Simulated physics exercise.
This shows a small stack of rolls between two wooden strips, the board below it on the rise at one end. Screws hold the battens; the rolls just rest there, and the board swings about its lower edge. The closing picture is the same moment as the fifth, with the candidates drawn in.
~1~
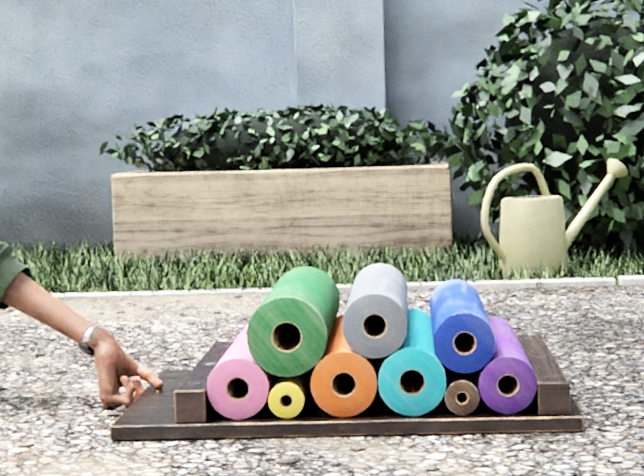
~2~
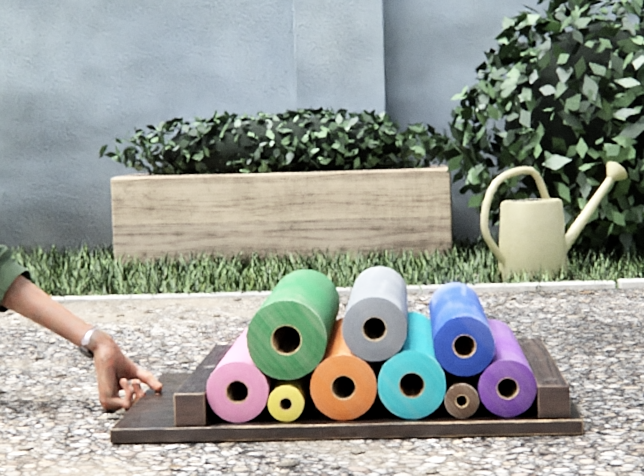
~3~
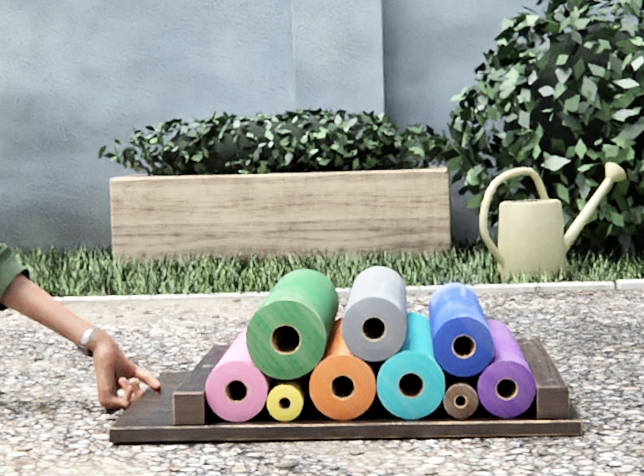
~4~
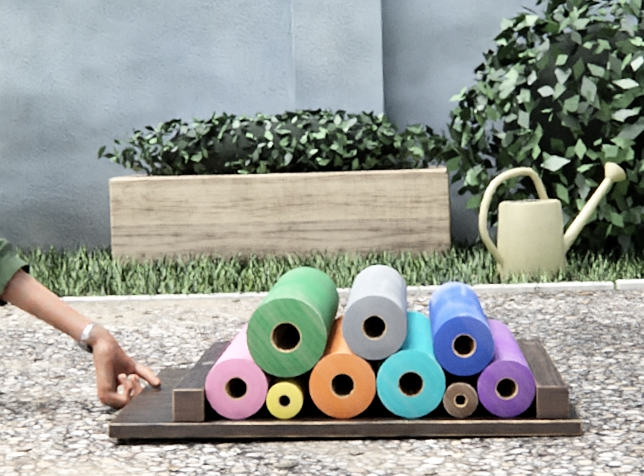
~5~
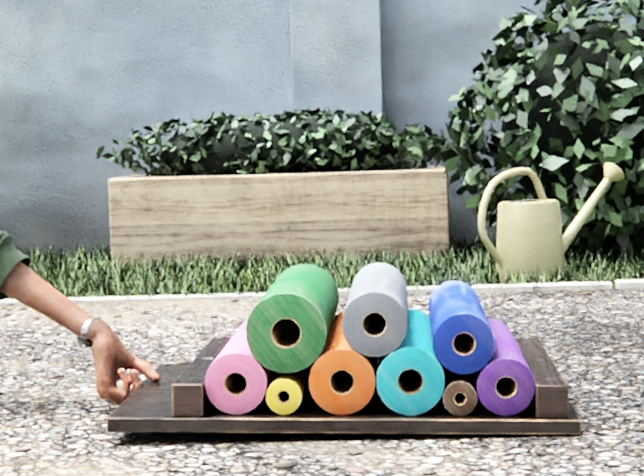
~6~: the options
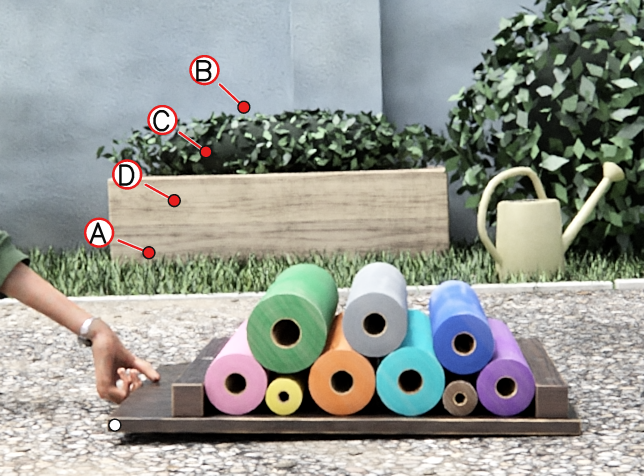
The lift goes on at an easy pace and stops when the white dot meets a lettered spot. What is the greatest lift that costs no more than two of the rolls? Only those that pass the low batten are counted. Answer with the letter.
Raise it to C.
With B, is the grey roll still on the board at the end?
No.
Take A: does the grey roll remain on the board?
Yes, with A.
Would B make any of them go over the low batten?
At B: Yes.
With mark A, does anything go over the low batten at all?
At A: No.
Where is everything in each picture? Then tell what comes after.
The first picture shows board (351, 382); pink roll (238, 388); yellow roll (286, 400).
The second picture shows yellow roll (286, 403); orange roll (343, 387).
The third picture shows board (350, 385); pink roll (236, 391); yellow roll (285, 403); blue roll (463, 346).
The fourth picture shows board (350, 384); pink roll (236, 388); yellow roll (284, 401).
The fifth picture shows board (348, 381); pink roll (236, 383); yellow roll (284, 397).
On the marked copy, A at (149, 252); B at (244, 107); C at (206, 152); D at (174, 201); the white dot at (115, 425).
Taking C. A third of the way, board at 20°.
Two thirds of the way, board at 38°.
When it is over, board at 38°, none over the low batten.
As for the rest, A none over the low batten; B three over the low batten (blue, grey, green); D none over the low batten.
